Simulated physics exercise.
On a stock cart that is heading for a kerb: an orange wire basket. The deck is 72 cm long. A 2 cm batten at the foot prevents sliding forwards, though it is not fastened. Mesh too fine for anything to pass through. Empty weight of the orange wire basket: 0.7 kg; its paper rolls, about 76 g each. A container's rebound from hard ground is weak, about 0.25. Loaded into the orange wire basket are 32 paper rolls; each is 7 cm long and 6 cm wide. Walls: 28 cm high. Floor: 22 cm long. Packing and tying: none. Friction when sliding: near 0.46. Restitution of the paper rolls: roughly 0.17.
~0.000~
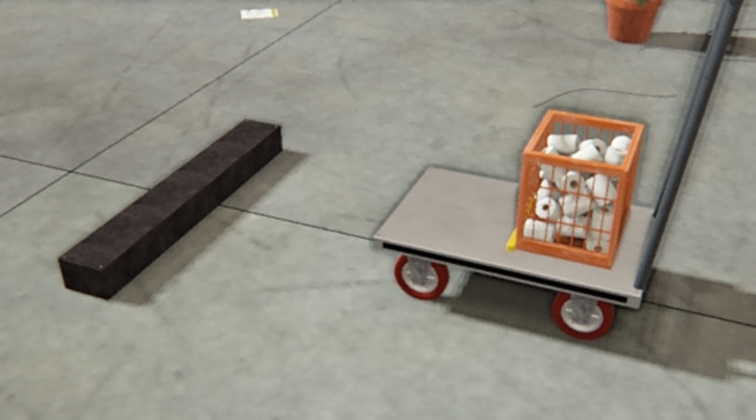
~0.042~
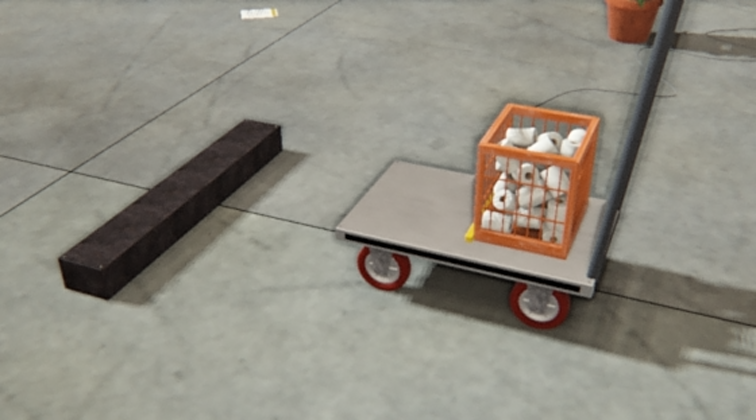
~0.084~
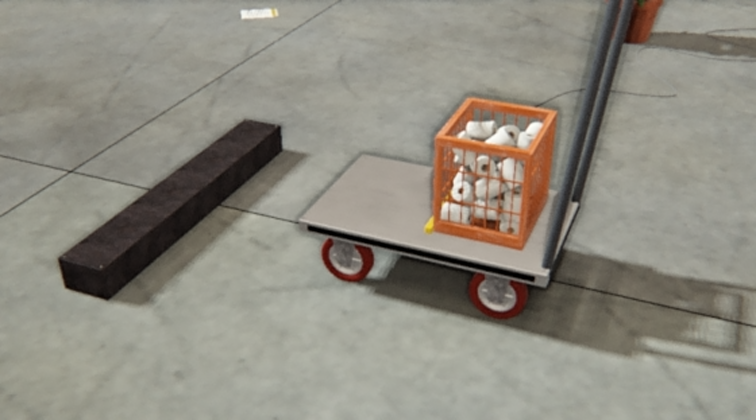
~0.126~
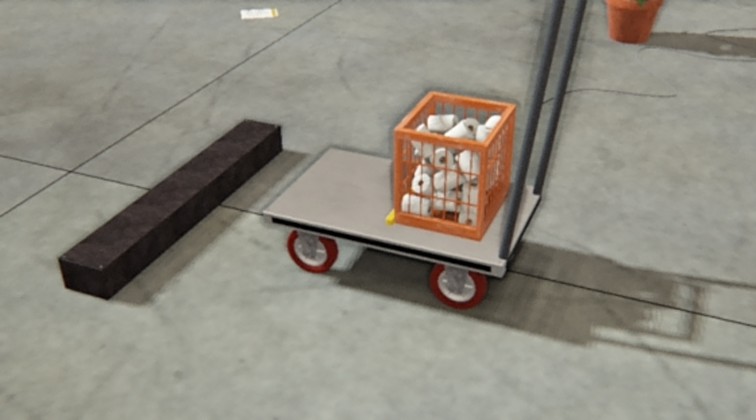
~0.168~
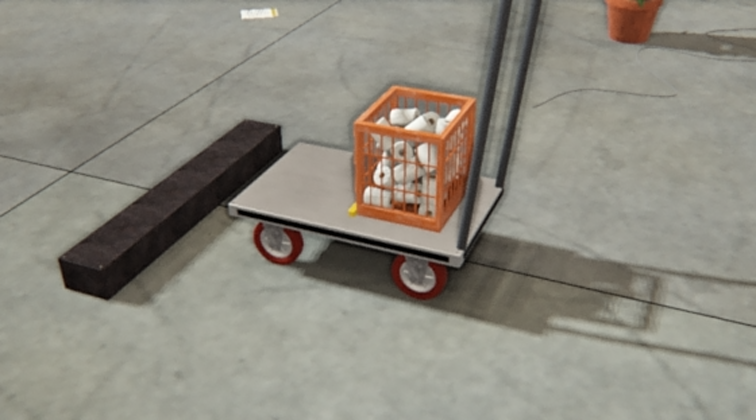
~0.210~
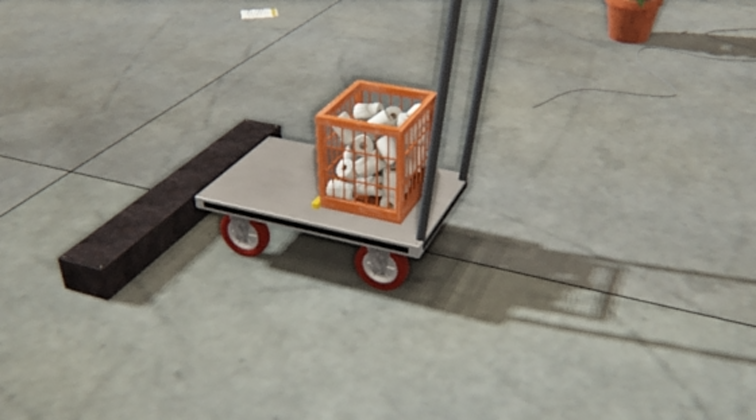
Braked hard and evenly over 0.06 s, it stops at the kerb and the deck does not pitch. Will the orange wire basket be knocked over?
Yes.
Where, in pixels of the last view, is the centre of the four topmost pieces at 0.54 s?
Mean place: About (264, 113) in the last picture.
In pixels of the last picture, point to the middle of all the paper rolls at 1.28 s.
Centre: About (214, 150) px.
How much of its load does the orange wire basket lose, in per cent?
55 %.
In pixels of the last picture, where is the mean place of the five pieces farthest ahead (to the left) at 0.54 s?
Near (219, 121) in pixels.
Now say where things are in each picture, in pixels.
In the first picture (places track the rim corner closest to us here), orange wire basket (622, 168); 75 cm to go; all still inside.
In the second picture, orange wire basket (574, 160); 63 cm to go.
In the third picture, orange wire basket (527, 152); 52 cm to go.
In the fourth picture, orange wire basket (482, 144); 40 cm to go.
In the fifth picture, orange wire basket (439, 136); 28 cm to go.
In the sixth picture, orange wire basket (398, 129); 17 cm to go; all still inside.
After 0.24 s, the stop begins.
After 0.36 s, the orange wire basket leans 32° with 0 of 32 out.
After 0.54 s, the orange wire basket is down with 2 of 32 out.
After 0.84 s, the orange wire basket is down with 15 of 32 out.
Outcome (at 1.28 s), the orange wire basket is down with 17 of 32 out. Greatest lean of the orange wire basket, 96°.
